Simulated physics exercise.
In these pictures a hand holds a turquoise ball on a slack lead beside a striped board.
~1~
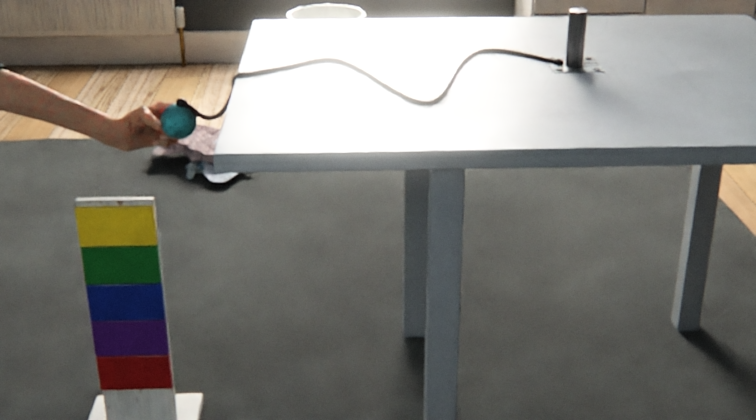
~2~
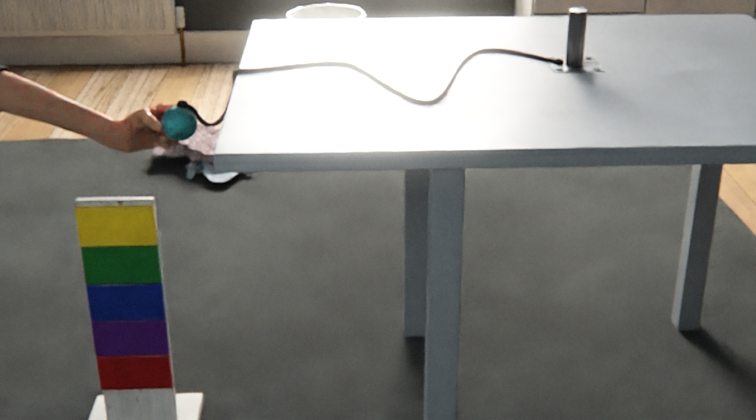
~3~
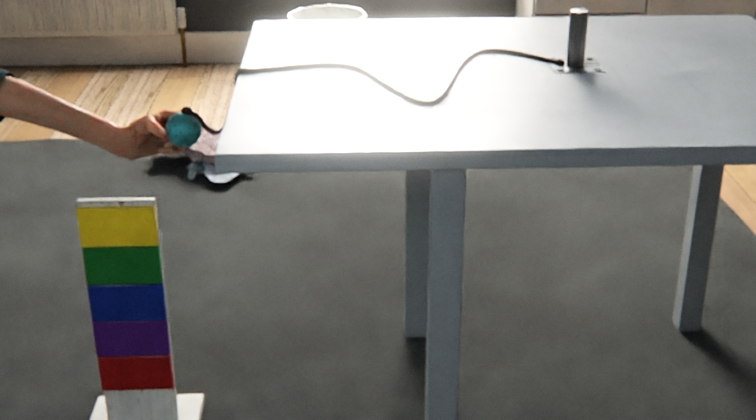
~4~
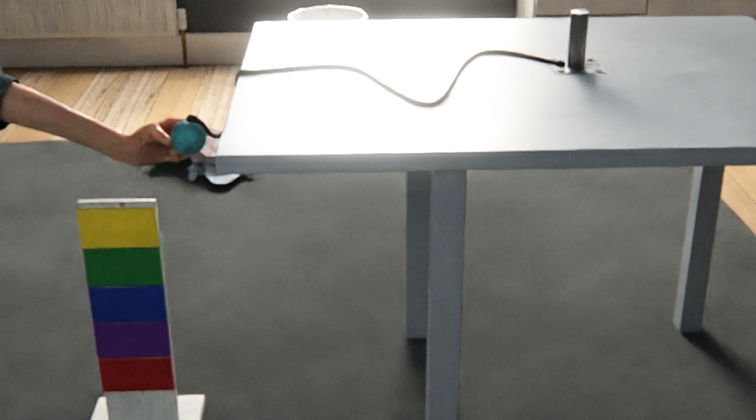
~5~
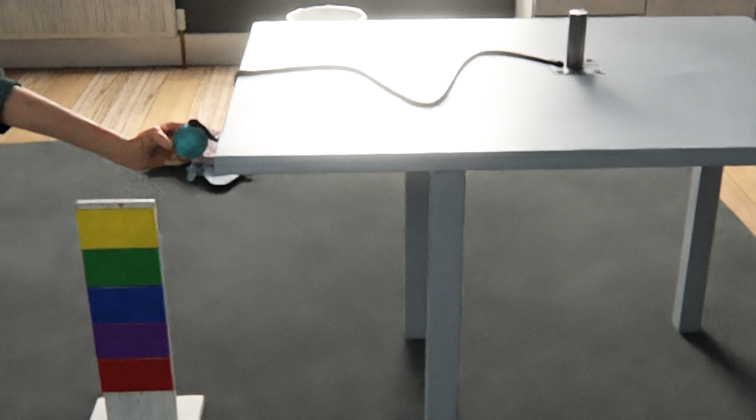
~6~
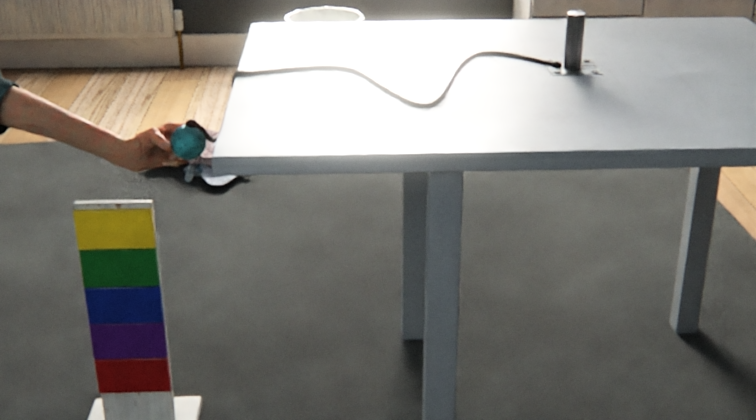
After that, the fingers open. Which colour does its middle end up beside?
Red.
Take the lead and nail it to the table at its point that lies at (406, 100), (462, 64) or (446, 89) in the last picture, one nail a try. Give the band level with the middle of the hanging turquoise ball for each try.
Try one: Green. Try two: Purple. Try three: Blue.
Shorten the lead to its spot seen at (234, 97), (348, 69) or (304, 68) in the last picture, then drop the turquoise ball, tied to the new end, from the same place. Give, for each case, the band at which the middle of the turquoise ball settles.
Going cut by cut, you'd get blue, then none, it hangs higher, then yellow.
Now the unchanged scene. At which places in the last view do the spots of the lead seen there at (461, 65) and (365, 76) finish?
They end up at (422, 73) and (236, 137).
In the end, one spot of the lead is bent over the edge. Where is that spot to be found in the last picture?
You'll find it close to (388, 90).
Soon after, ball near (215, 359); level with red.
After that, ball near (281, 367); level with red.
And then, ball near (238, 364); level with red.
In the end, ball near (258, 368); level with red. The lead holds its middle at red.
